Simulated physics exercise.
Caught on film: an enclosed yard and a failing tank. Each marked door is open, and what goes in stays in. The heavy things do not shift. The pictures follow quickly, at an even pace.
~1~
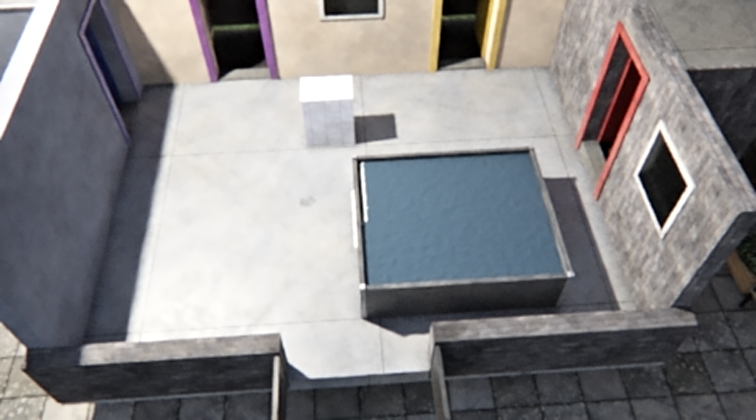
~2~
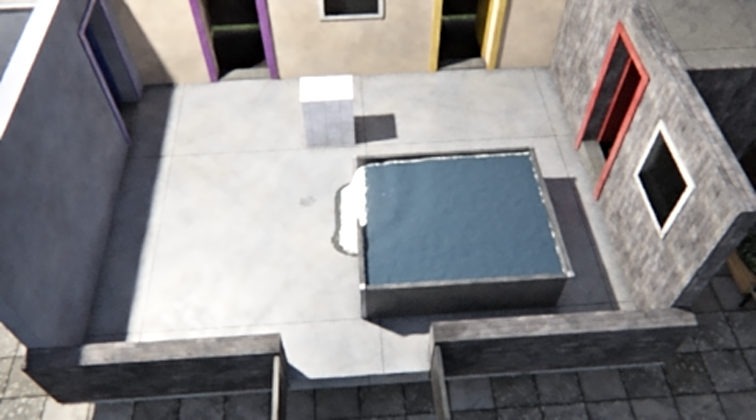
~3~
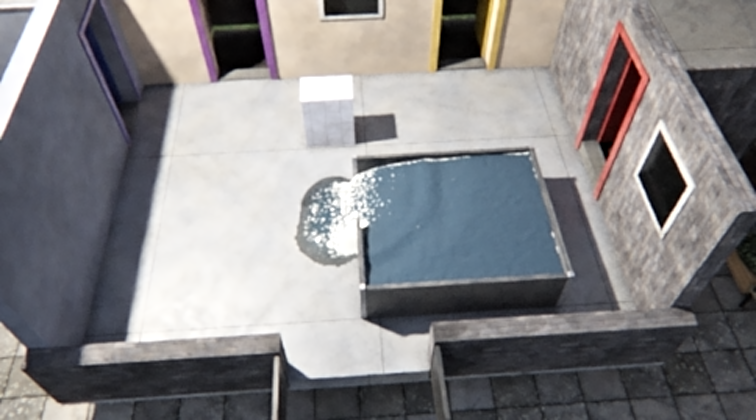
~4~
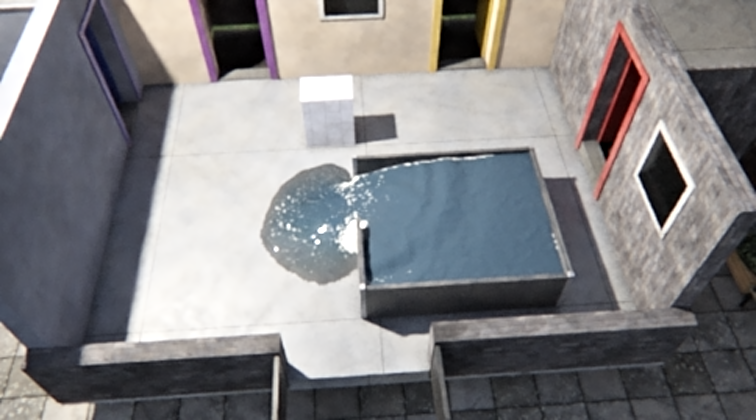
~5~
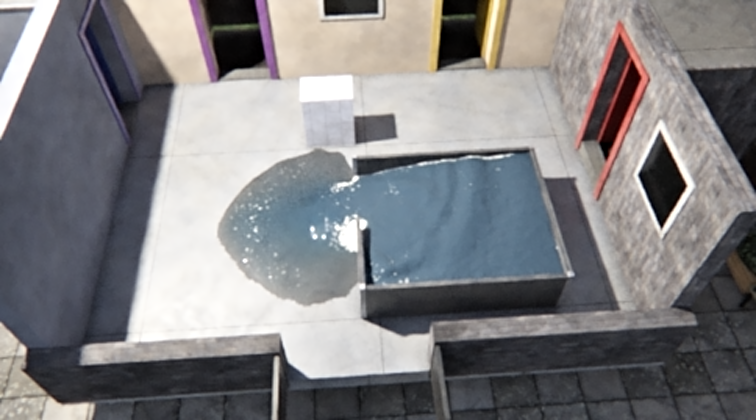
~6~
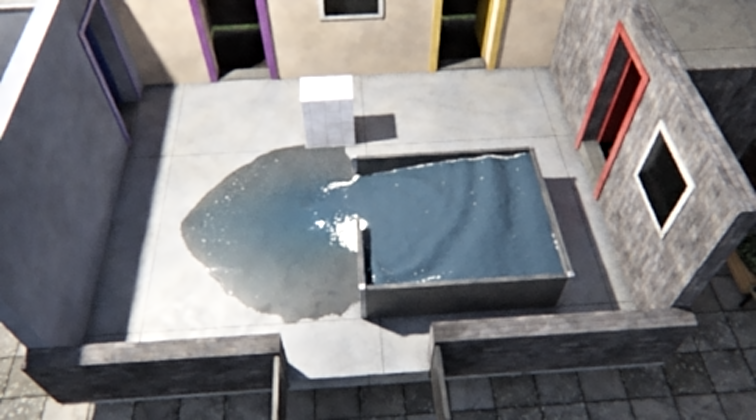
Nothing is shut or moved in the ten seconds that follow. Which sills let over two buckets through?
One by one: The yellow door admits no more than that; the red door admits no more than that; the blue door lets in a lot; the purple door lets in a lot.
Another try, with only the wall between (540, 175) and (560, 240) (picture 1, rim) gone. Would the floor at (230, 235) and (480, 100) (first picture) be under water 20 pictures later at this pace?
In that order: Not flooded, awash.
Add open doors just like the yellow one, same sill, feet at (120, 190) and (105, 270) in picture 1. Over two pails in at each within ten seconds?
In that order: Takes more, goes over.
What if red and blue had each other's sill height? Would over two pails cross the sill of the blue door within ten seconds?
Then: Blue takes less.
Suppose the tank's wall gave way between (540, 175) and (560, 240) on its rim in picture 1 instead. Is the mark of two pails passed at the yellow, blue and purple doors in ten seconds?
In short: Yellow takes more, blue is over, purple is under.
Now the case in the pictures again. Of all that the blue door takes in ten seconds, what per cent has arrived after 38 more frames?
I make it 65 per cent.
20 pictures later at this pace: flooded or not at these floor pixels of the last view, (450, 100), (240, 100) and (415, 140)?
As listed: Free of water, covered, dry.
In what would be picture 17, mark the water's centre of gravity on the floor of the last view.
Around (358, 231).
A moment on, water covers 35 % of the floor; the yellow door not reached, the red door not reached, the blue door not reached, the purple door not reached.
Next, water covers 45 % of the floor; the yellow door not reached, the red door not reached, the blue door under two buckets in, the purple door wet at the sill, nothing in.
Then, water covers 45 % of the floor; the yellow door not reached, the red door not reached, the blue door over two buckets in, the purple door under two buckets in.
Later, water covers 70 % of the floor; the yellow door not reached, the red door not reached, the blue door far over two buckets in, the purple door over two buckets in.
In the end, water covers 95 % of the floor; the yellow door wet at the sill, nothing in, the red door wet at the sill, nothing in, the blue door far over two buckets in, the purple door far over two buckets in.
